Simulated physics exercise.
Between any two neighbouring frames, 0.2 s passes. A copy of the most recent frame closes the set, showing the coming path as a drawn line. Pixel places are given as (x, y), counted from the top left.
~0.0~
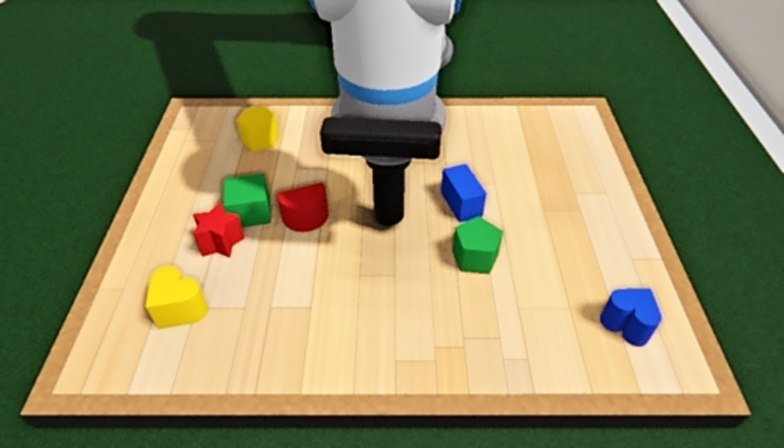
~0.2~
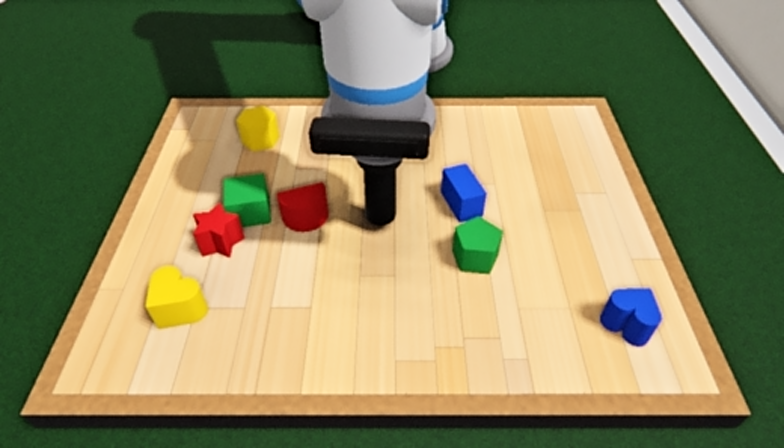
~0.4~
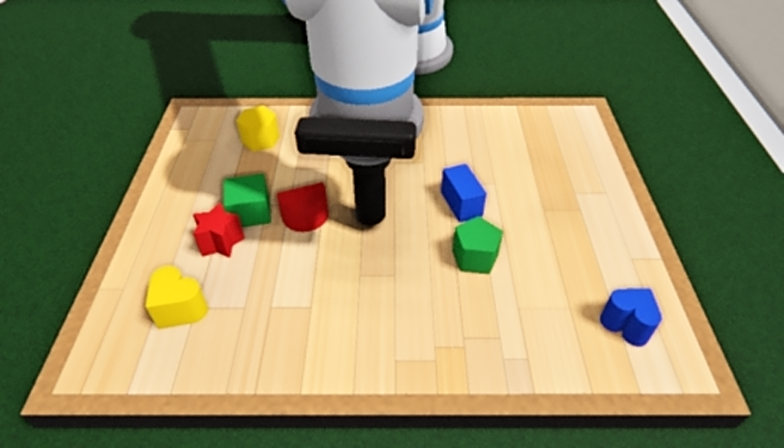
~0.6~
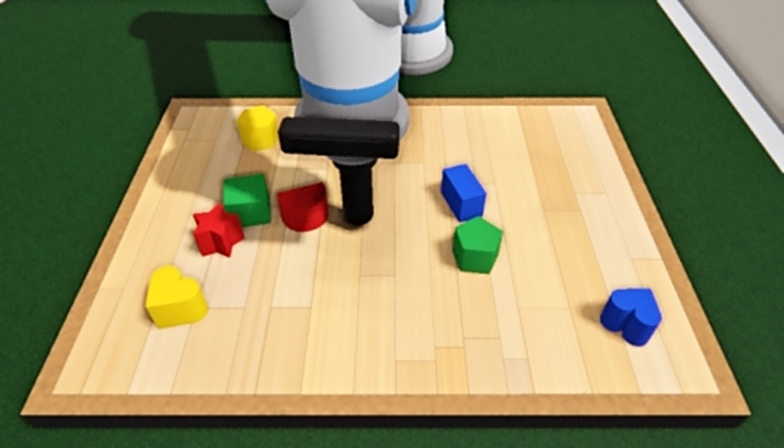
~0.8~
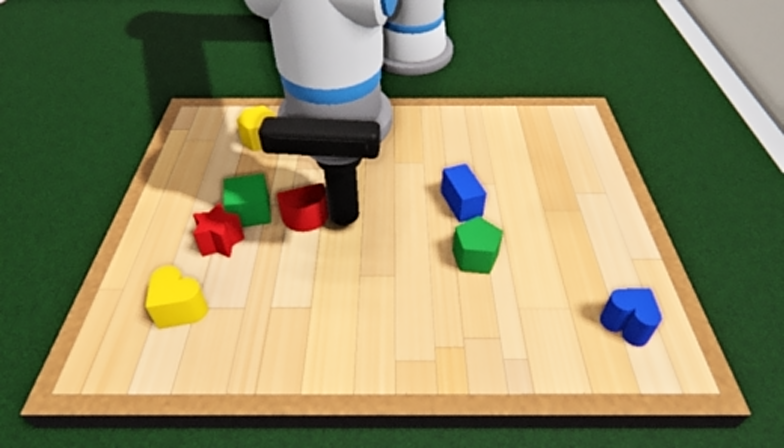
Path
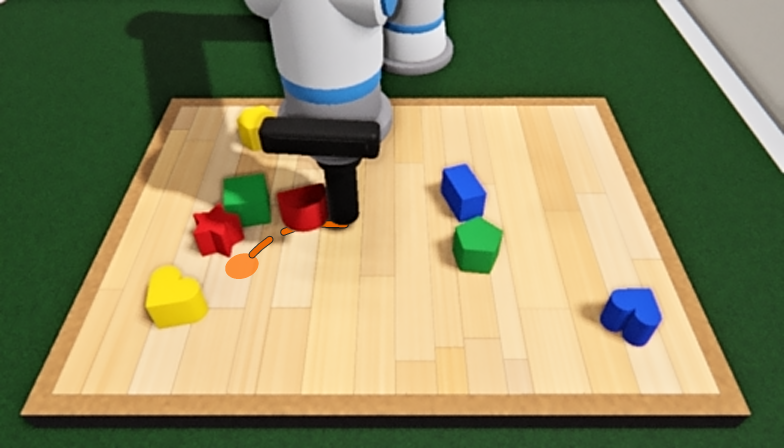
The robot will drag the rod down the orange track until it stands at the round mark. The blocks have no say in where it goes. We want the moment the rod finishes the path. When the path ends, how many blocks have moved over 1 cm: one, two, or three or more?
Displaced: Two.
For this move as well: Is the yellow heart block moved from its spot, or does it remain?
By the last moment, the yellow heart block will still be in its place.
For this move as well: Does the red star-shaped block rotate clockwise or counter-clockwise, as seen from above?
From above, it looks like the red star-shaped block goes counterclockwise.
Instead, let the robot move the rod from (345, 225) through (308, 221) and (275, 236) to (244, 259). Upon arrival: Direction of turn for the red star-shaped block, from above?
The answer is counter-clockwise.
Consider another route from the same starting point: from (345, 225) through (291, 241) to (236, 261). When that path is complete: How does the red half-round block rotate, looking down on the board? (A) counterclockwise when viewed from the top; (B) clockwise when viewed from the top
I'll go with B - clockwise when viewed from the top.
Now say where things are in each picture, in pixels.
Tip of the rod (389, 215), middles of tops, yellow heart block (170, 286), red star-shaped block (213, 219), green four-sided block (244, 189), red half-round block (303, 195), in the first frame.
Rod (381, 215), nothing pushed, in the second frame.
Rod (371, 215), nothing pushed, in the third frame.
Rod (359, 215), nothing pushed, in the fourth frame.
Rod (344, 215), yellow heart block (170, 286), red star-shaped block (213, 219), green four-sided block (244, 189), red half-round block (303, 195), in the fifth frame.
The line goes from (345, 225) over (306, 225) and (270, 240) to (242, 266).
What follows on the original path. One third of the way, rod (304, 216); red star-shaped block (208, 219), turned 25° anticlockwise; green four-sided block (222, 185); red half-round block (268, 193), turned 15° clockwise.
Two thirds of the way, rod (267, 230); red star-shaped block (207, 220), turned 25° anticlockwise; green four-sided block (205, 181), turned 20° clockwise; red half-round block (243, 197), turned 25° clockwise.
At the end, rod (239, 256); yellow heart block unmoved; red star-shaped block (207, 220), turned 25° anticlockwise; green four-sided block (205, 181), turned 20° clockwise; red half-round block (243, 197), turned 25° clockwise.
